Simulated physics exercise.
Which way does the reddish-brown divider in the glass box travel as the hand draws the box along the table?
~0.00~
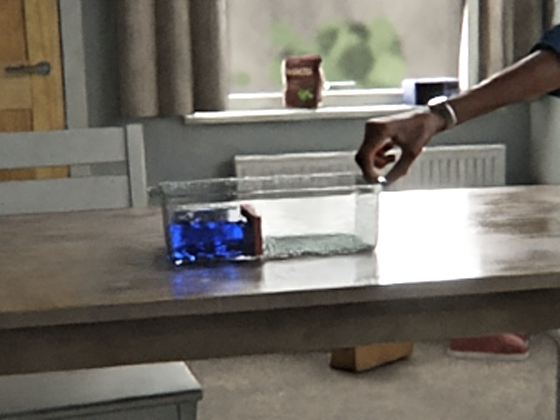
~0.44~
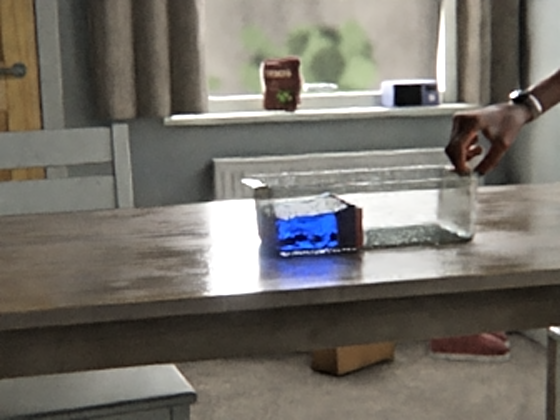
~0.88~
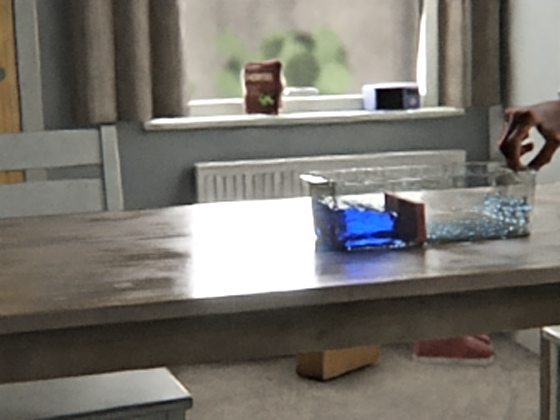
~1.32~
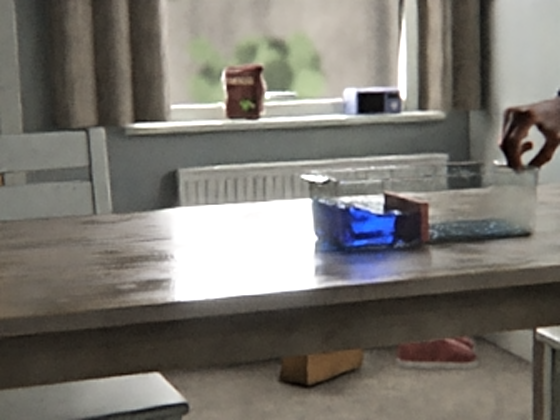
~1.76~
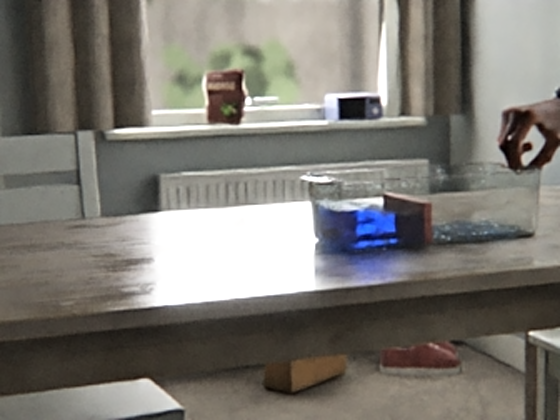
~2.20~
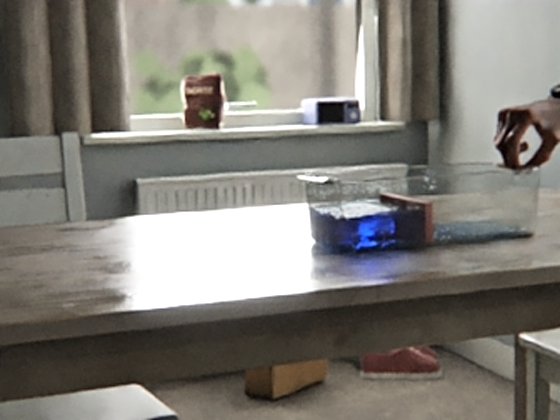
The divider moves to the right along with the box, staying upright.
